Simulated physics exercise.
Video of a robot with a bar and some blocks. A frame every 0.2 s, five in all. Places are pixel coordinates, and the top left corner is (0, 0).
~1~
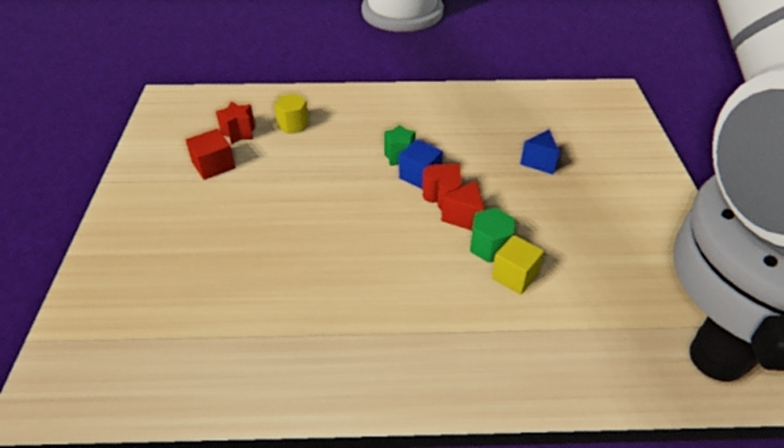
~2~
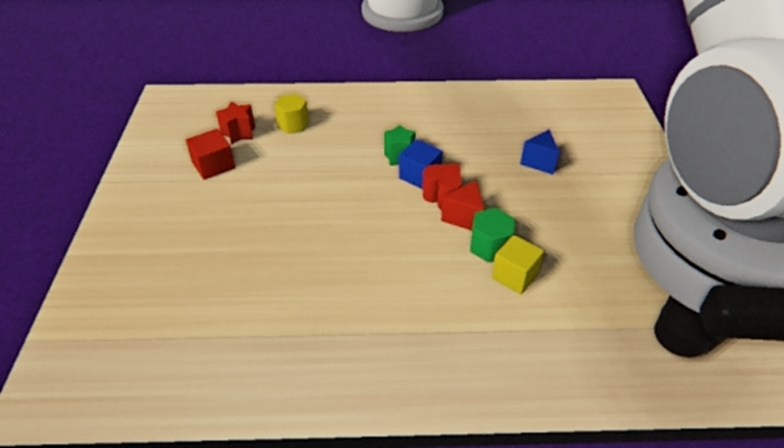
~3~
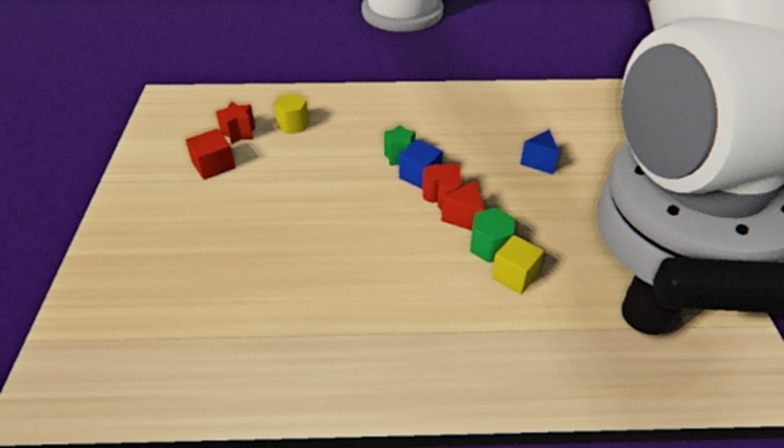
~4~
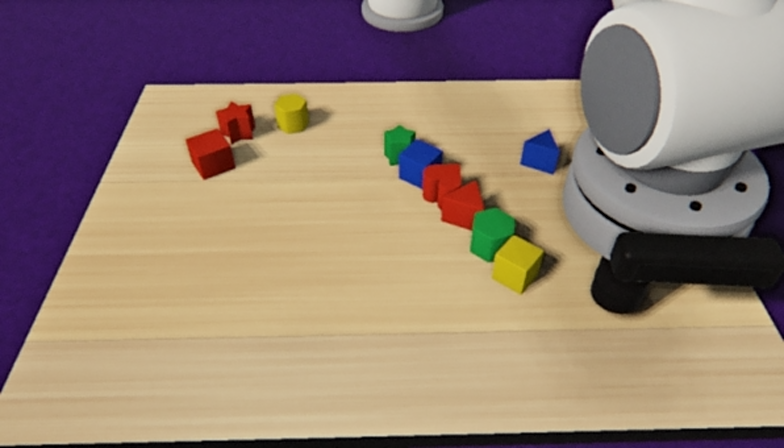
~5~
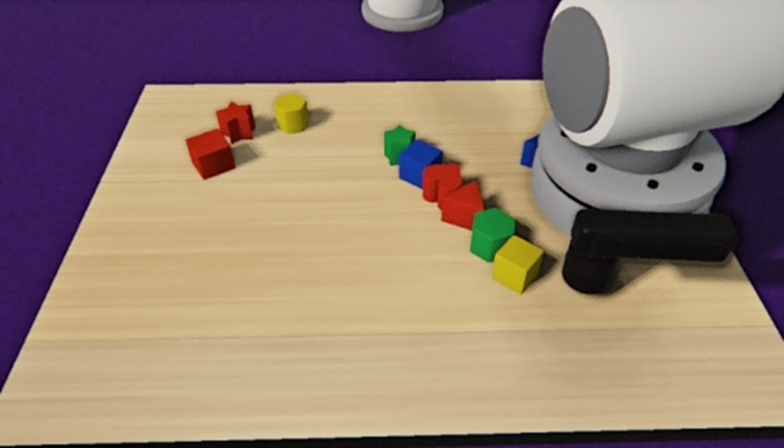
A white and grey robot arm with a black bar moves in from the right edge, gliding left and slightly up over the wooden board. It passes in front of the blue block, partly hiding it, and the bar comes close to the yellow square block, while the blocks stay still.
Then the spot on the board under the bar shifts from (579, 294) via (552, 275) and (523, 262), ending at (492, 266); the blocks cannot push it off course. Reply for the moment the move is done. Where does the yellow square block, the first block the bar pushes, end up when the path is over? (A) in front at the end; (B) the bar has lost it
The one that fits is A, in front at the end.
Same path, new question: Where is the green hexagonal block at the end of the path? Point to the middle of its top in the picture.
Close to (465, 217).
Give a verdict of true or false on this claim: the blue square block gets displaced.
My answer: False.
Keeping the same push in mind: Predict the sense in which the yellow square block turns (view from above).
My prediction: CCW.
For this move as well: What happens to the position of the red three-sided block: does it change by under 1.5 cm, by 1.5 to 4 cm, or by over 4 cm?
It will move less than 1.5 cm.
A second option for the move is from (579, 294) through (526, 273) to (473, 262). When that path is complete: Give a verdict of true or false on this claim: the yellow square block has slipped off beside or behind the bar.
This is false.
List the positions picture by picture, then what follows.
The first frame shows tip of the bar at (716, 360), middles of tops, blue square block at (421, 152), red three-sided block at (467, 195), green hexagonal block at (494, 223), yellow square block at (520, 252).
The second frame shows bar at (680, 337), nothing pushed.
The third frame shows bar at (646, 316), nothing pushed.
The fourth frame shows bar at (614, 296), nothing pushed.
The fifth frame shows bar at (585, 278), blue square block at (421, 152), red three-sided block at (467, 195), green hexagonal block at (494, 223), yellow square block at (520, 252).
On the path given first. Halfway along, bar at (542, 250); yellow square block at (505, 250), turned 45° anticlockwise.
At the end, bar at (495, 250); blue square block unmoved; red three-sided block unmoved; green hexagonal block at (465, 217), turned 50° clockwise; yellow square block at (464, 259), turned 80° anticlockwise.
